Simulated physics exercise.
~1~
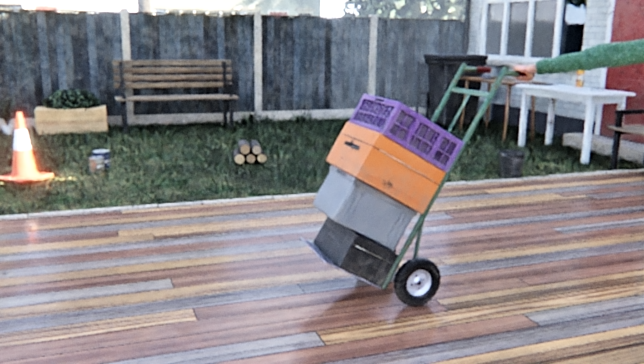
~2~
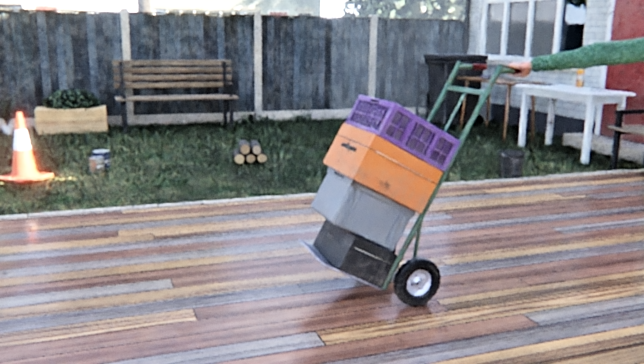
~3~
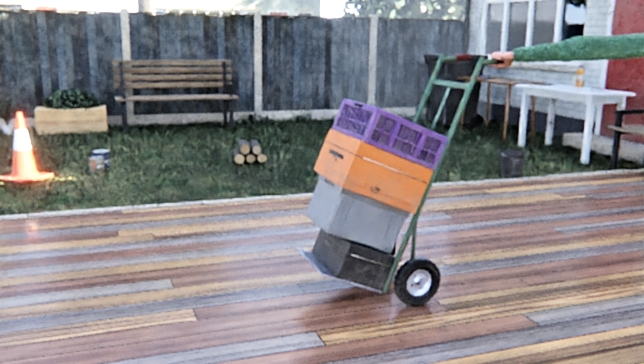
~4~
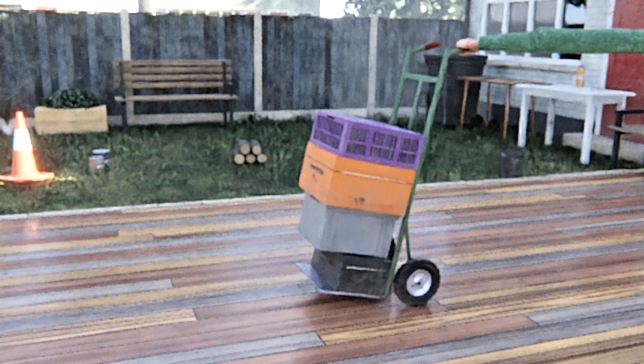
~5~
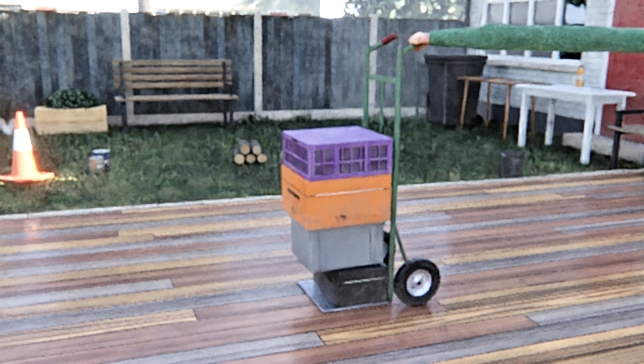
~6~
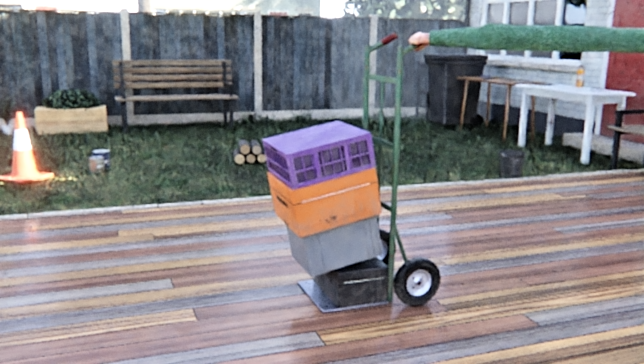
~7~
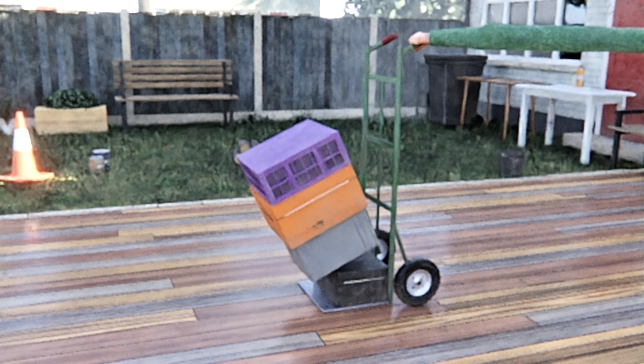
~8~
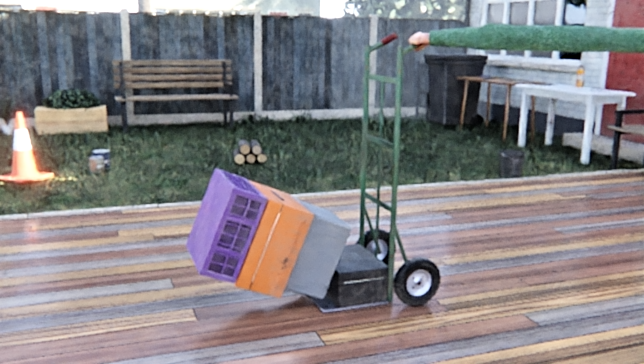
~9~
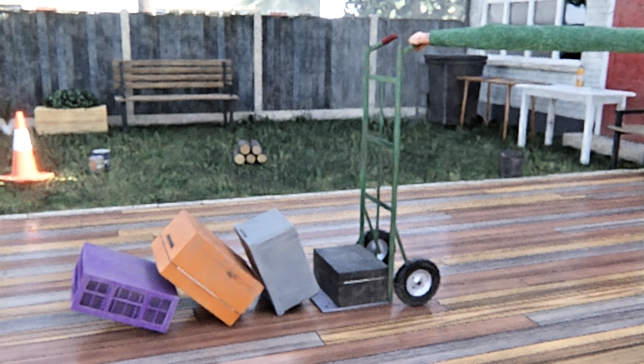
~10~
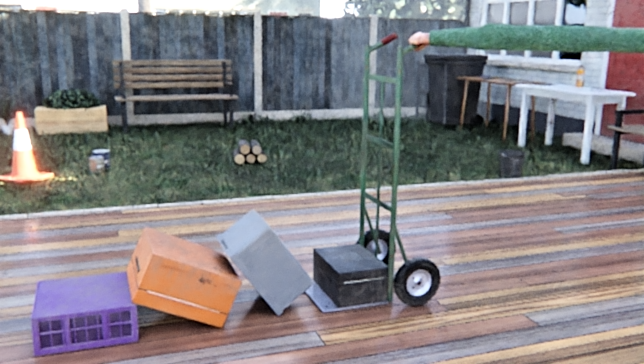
A green-sleeved arm reaching in from the right holds a green hand truck on a wet-looking plank deck, seen from the side, with a bench, a glowing traffic cone and a wooden fence behind. The tilted truck carries a black toolbox, a grey tote, an orange toolbox and a purple crate, stacked upward. The hand swings the truck upright until its plate meets the deck. The upper three boxes keep tipping left together and topple off. They separate across the planks, purple farthest left, orange and grey leaning beside it, while the black toolbox stays on the plate.
